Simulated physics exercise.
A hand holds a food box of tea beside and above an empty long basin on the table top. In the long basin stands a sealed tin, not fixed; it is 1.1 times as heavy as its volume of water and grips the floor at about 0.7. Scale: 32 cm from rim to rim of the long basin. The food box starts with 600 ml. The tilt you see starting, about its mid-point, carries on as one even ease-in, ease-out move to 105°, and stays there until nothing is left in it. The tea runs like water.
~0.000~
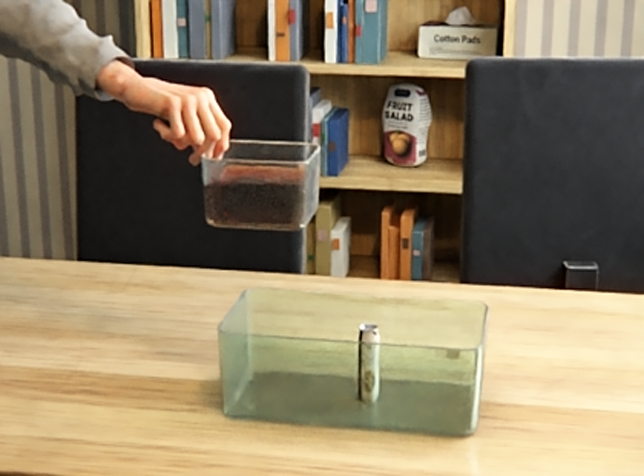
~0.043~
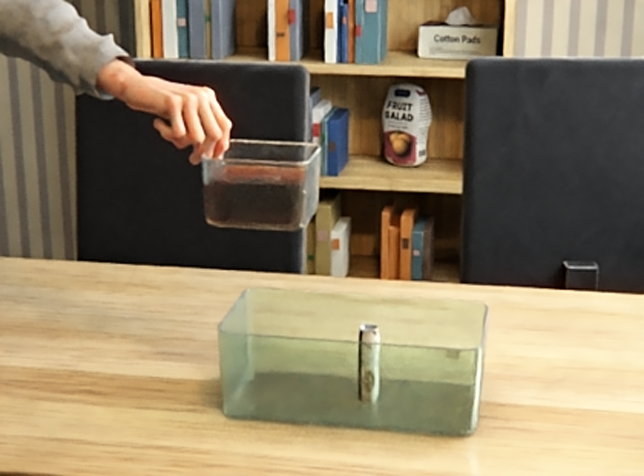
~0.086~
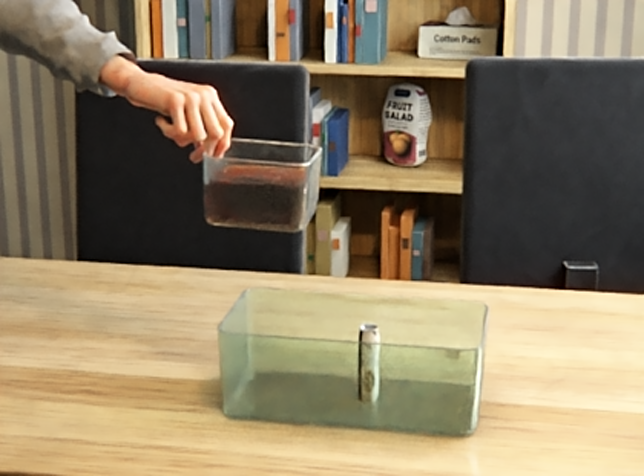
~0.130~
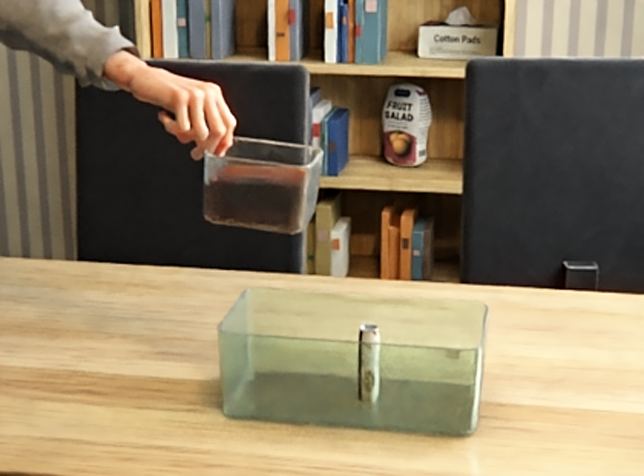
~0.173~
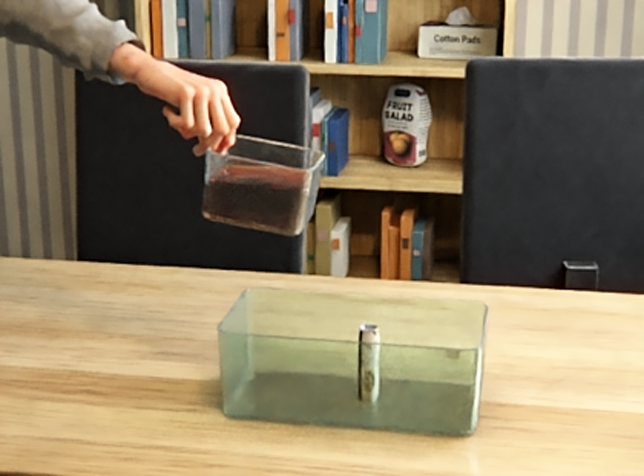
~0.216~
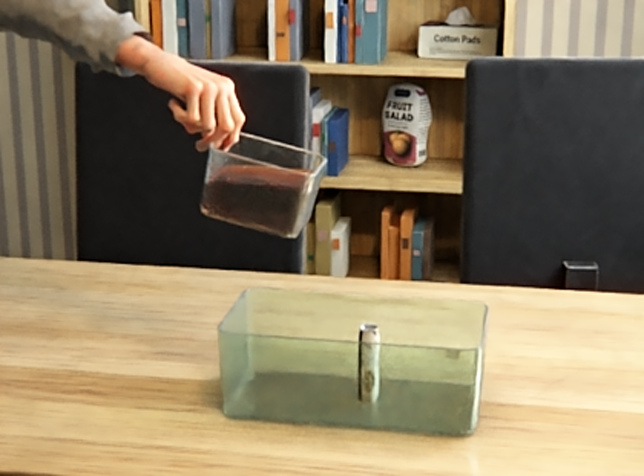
A hand slightly tilts a clear box of dark tea above a green basin.
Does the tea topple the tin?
The tin remains upright.
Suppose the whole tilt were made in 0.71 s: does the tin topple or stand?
The tin keeps standing.
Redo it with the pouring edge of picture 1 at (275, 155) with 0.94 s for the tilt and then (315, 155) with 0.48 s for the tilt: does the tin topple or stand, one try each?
First it stays up; then it goes over.
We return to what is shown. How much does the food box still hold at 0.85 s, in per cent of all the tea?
Some 14 per cent.
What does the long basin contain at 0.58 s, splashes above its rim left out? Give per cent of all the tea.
About 2 per cent.
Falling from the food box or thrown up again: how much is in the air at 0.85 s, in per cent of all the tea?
Near 14 in a hundred.
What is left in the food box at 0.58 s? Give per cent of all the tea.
Some 66 per cent.
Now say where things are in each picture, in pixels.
The first frame shows tilt 0°; pouring edge (314, 155); surface from (214, 173) to (313, 177); the long basin's rim runs from (232, 310) to (485, 327); the tin's top is at (369, 330).
The second frame shows tilt 1°; pouring edge (314, 156); surface from (215, 173) to (313, 178).
The third frame shows tilt 2°; pouring edge (315, 157); surface from (215, 172) to (312, 178).
The fourth frame shows tilt 5°; pouring edge (317, 160); surface from (215, 173) to (313, 179).
The fifth frame shows tilt 9°; pouring edge (318, 164); surface from (215, 173) to (314, 179).
The sixth frame shows tilt 13°; pouring edge (320, 168); surface from (215, 173) to (315, 180).
After 0.58 s the tilt is 72° and 65 per cent is still to pour; the tin stands where it began.
After 0.85 s the tilt is 103° and 15 per cent is still to pour; the tin stands where it began.
After 1.13 s the tilt is 105° and 1 per cent is still to pour; the tin stands where it began.
After 1.44 s the tilt is 105° and 0 per cent is still to pour; the tin stands where it began.
In the end the tin stands where it began.
